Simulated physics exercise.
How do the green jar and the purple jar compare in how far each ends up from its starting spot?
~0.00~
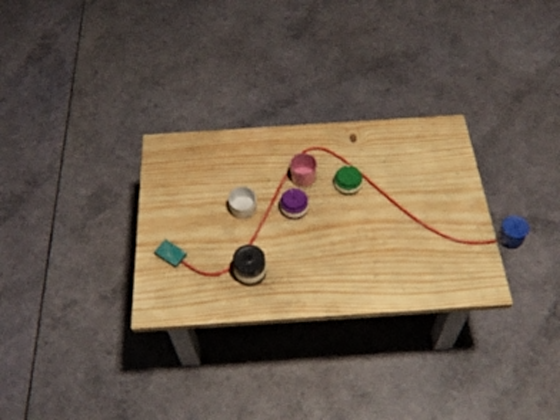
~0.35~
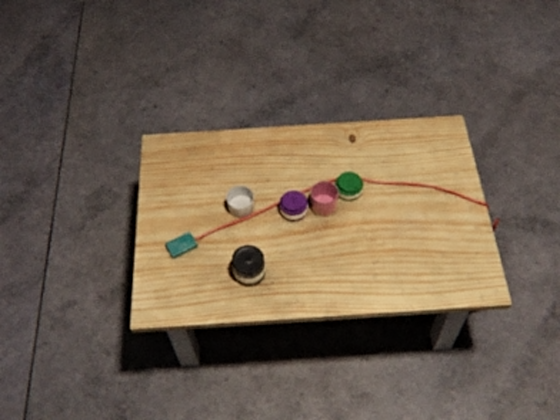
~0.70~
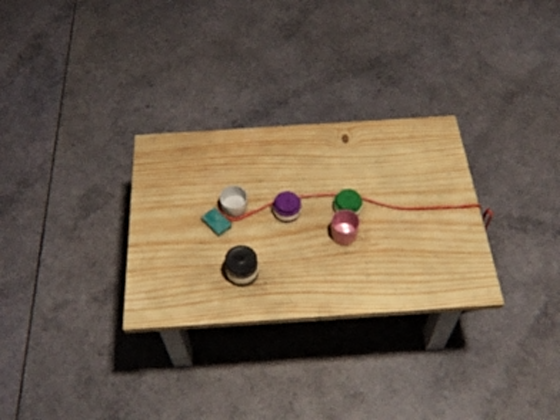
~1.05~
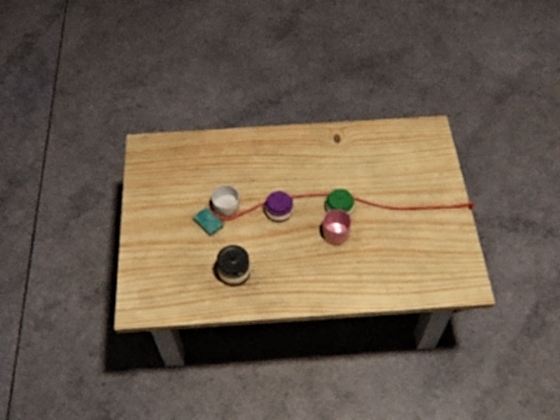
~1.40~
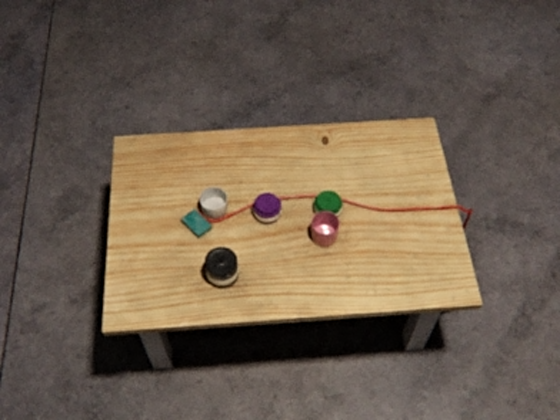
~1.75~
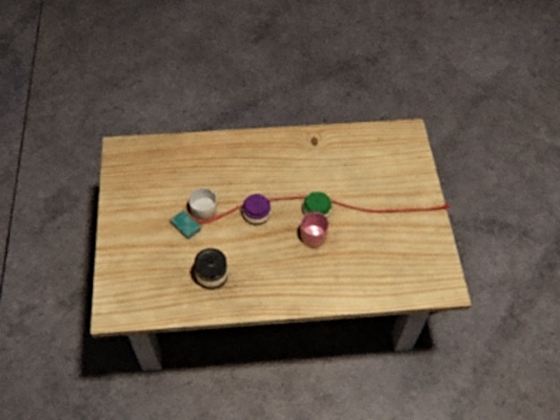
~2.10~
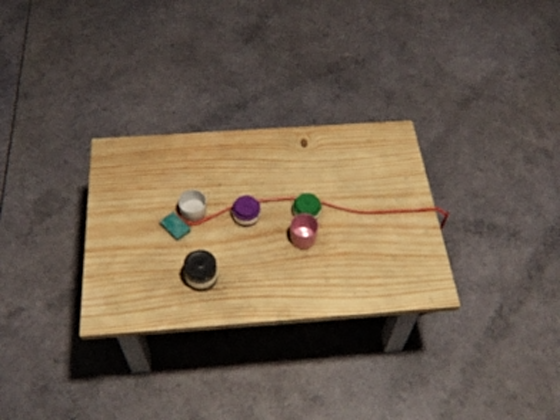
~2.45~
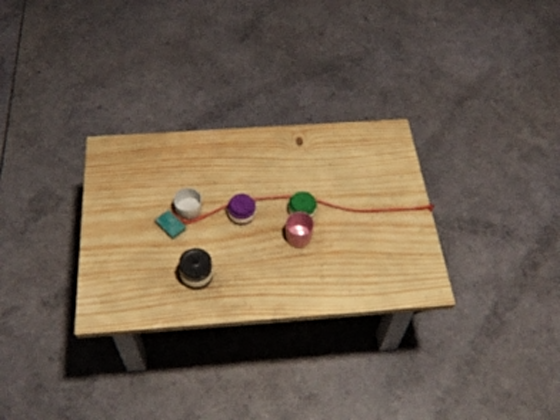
The green jar ends a moderate way from where it started, while the purple jar barely shifts at all.
